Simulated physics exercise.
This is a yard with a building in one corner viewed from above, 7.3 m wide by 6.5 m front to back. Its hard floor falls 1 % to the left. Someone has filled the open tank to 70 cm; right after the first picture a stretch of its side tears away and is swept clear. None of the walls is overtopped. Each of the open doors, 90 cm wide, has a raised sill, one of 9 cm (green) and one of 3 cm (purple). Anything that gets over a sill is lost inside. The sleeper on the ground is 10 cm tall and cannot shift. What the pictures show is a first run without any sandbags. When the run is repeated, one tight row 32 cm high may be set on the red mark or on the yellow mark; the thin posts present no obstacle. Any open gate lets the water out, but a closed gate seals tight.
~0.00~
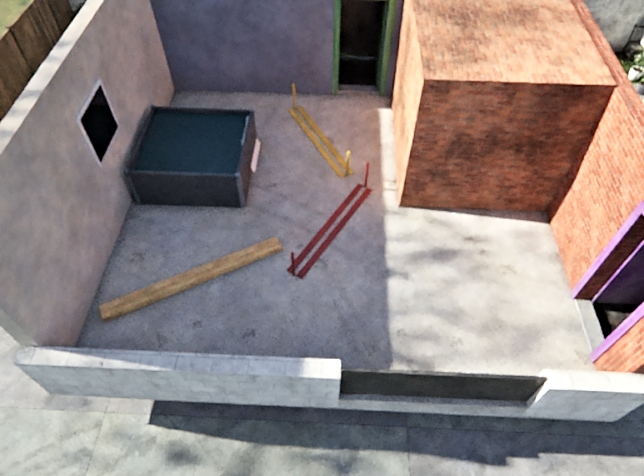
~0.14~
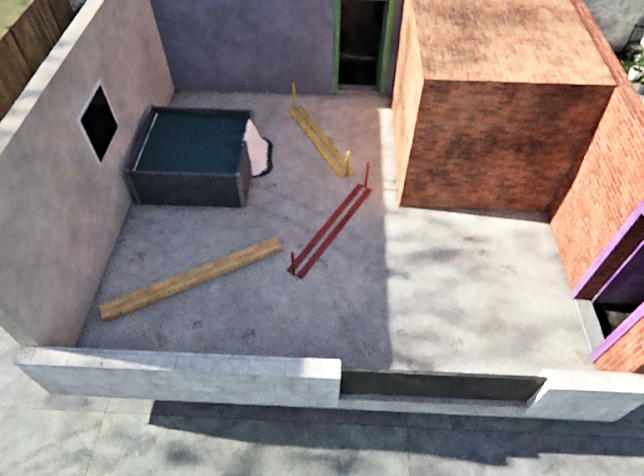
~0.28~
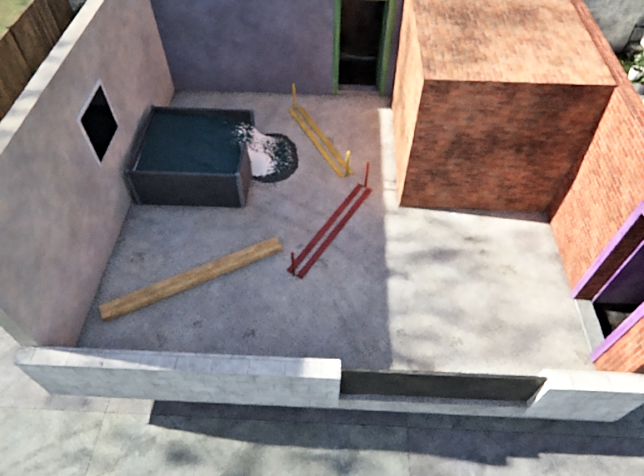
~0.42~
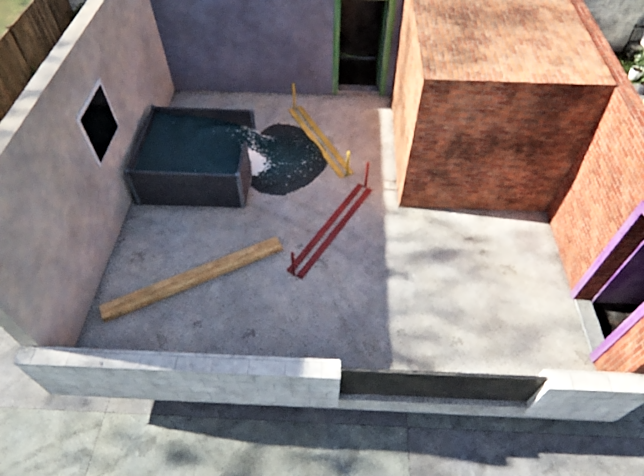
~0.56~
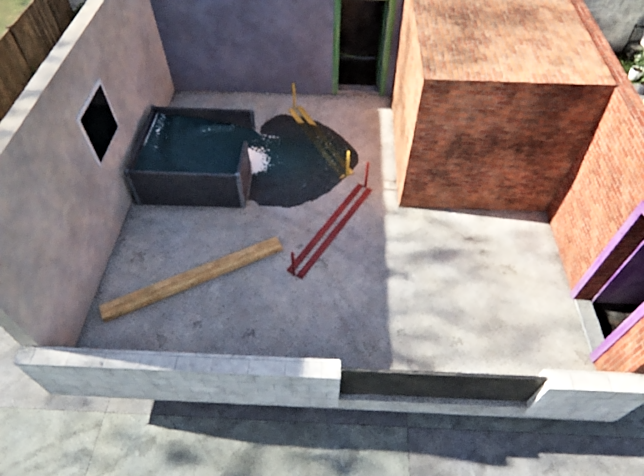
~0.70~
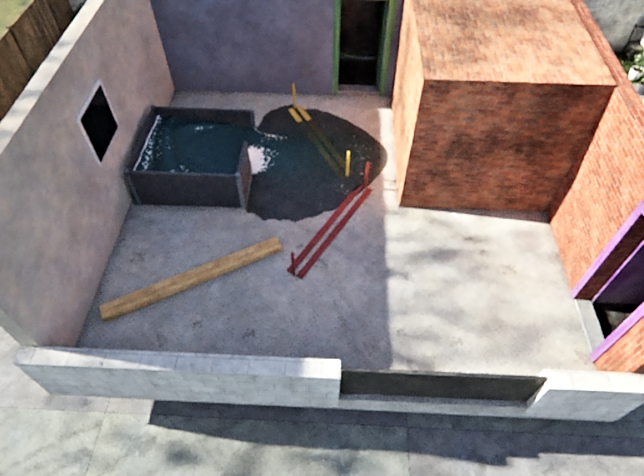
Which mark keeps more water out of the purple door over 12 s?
The red mark.
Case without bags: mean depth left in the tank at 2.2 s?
About 37 cm on average.
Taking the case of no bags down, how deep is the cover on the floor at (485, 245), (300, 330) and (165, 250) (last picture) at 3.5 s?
Spot by spot it's about 1, 0 and 0 centimetres.
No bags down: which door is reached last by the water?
The purple one.
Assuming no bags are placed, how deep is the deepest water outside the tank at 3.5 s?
About 20 centimetres.
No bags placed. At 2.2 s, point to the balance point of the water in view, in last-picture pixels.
Roughly at (275, 163).
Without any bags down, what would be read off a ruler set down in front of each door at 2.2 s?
Green 21 cm, purple 0 cm.
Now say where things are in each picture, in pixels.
The open tank at (194, 143) is whole and still, 70 cm deep, in the first picture.
Water pours out at (250, 147) and has run 0.5 m, to (267, 142); typically 9 cm deep outside, 70 cm at the open tank's back, in the second picture.
The front is at (294, 164), 0.8 m from the gap at (250, 149); 0.8 m2 of floor is under water; 70 cm left at the back of the open tank, in the third picture.
The front is at (322, 164), 1.4 m from the gap at (250, 149); 1.8 m2 of floor is under water; 70 cm left at the back of the open tank, in the fourth picture.
The front is at (354, 157), 2.0 m from the gap at (250, 149); 3.3 m2 of floor is under water; 66 cm left at the back of the open tank, in the fifth picture.
Water pours out at (250, 149) and has run 2.5 m, to (382, 151); typically 4 cm deep outside, 59 cm at the open tank's back, in the sixth picture.
After 1.4 s water covers 25 % of the floor and is deepest (36 cm) near (261, 154) in the run without bags; in at the purple door, 0 L with no bags, 0 L with the row on red, 0 L on yellow.
After 2.2 s water covers 30 % of the floor and is deepest (32 cm) near (388, 101) in the run without bags; in at the purple door, 0 L with no bags, 0 L with the row on red, 0 L on yellow.
After 3.5 s water covers 50 % of the floor and is deepest (20 cm) near (261, 154) in the run without bags; in at the purple door, 0 L with no bags, 0 L with the row on red, 0 L on yellow.
After 7.0 s water covers 80 % of the floor and is deepest (14 cm) near (175, 91) in the run without bags; in at the purple door, 3 L with no bags, 0 L with the row on red, 40 L on yellow.
After 12.0 s water covers 95 % of the floor and is deepest (11 cm) near (67, 370) in the run without bags; in at the purple door, 6 L with no bags, 0 L with the row on red, 55 L on yellow.
